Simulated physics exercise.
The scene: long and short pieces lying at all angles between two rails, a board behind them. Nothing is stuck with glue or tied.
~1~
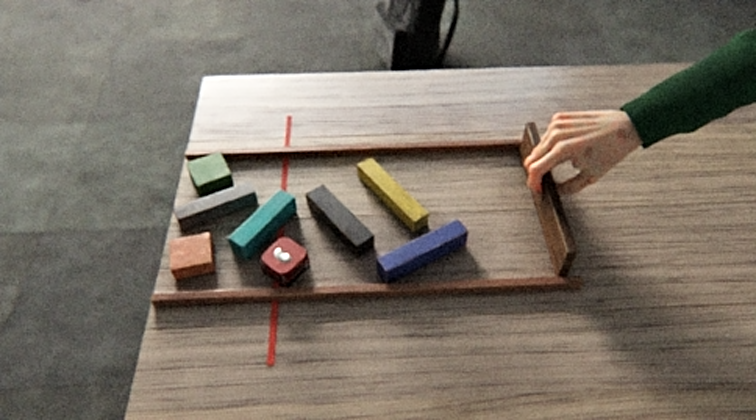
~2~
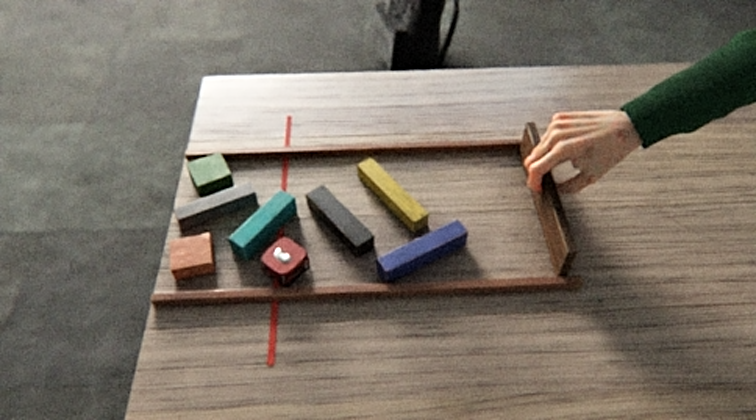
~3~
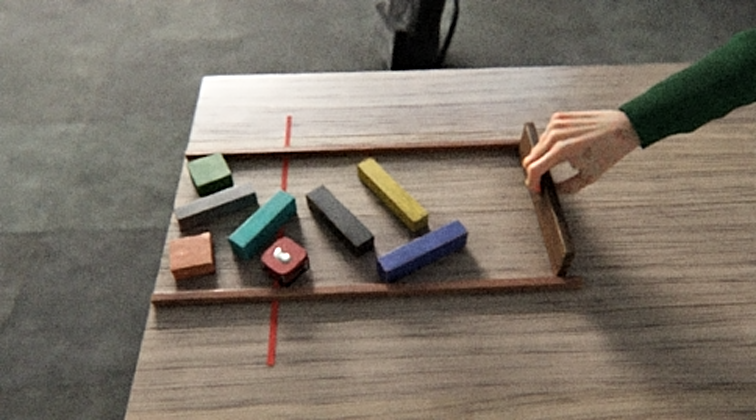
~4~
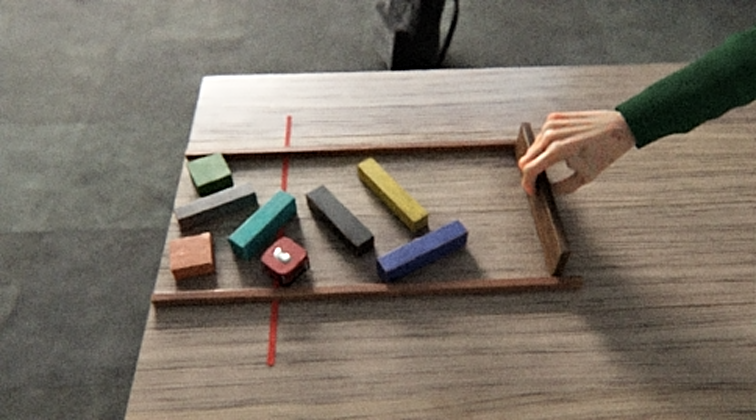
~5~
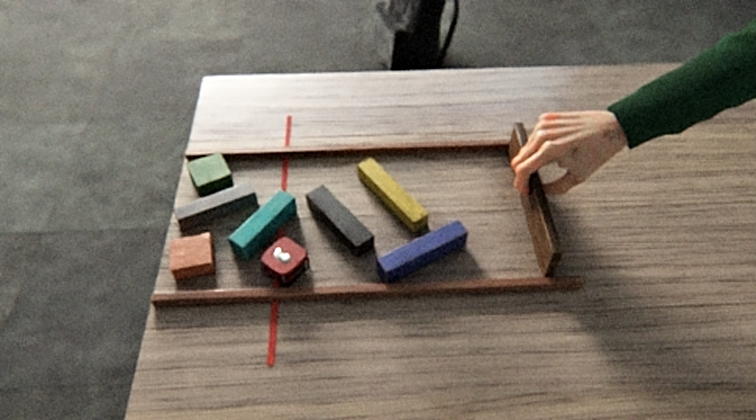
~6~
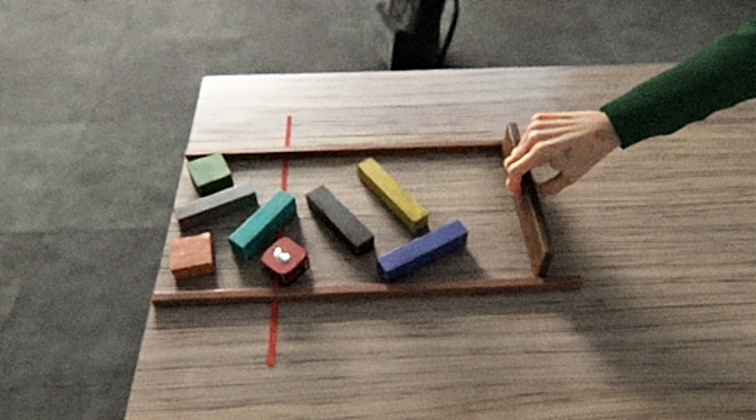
A hand in a dark green sleeve grips a brown board standing across the right end of two wooden rails on a grey-brown table, seen from above at an angle. Between the rails lie green, orange and dark red blocks and grey, turquoise, black, yellow and blue bars, near red tape at left. The hand slides the board slightly left, while the pieces and camera stay still.
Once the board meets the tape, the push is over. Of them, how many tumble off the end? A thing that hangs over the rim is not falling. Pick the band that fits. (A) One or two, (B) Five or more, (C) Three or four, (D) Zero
Option D: Zero.
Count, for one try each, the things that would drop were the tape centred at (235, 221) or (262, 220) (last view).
Per try: 3; 1.
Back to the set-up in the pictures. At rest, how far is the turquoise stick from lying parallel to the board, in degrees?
Out of line by around 45°.
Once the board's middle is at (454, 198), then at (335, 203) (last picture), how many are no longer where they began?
I get 1 at the one place and 5 at the other.
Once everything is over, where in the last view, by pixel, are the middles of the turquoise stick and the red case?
The turquoise stick settles near (204, 221); as for the red case, near (208, 248).
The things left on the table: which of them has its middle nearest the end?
Orange block.
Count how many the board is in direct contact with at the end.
Contact count: 2.
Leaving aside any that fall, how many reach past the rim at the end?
Result: 2.
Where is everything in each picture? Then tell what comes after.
Orange block (192, 256); green block (210, 174); grey bar (217, 205); board (545, 195); tape (281, 219), in the first frame.
Green block (210, 175); yellow bar (392, 194), in the second frame.
Grey bar (217, 206); black bar (339, 220), in the third frame.
Orange block (192, 257); blue bar (423, 252), in the fourth frame.
Green block (210, 175); turquoise stick (264, 224), in the fifth frame.
Orange block (192, 257); green block (210, 175); grey bar (217, 206); board (525, 196); tape (281, 219), in the sixth frame.
Soon after, none off yet; orange block at rest near (192, 257); green block at rest near (210, 175); grey bar at rest near (217, 206).
At rest, the number that fall off is zero.
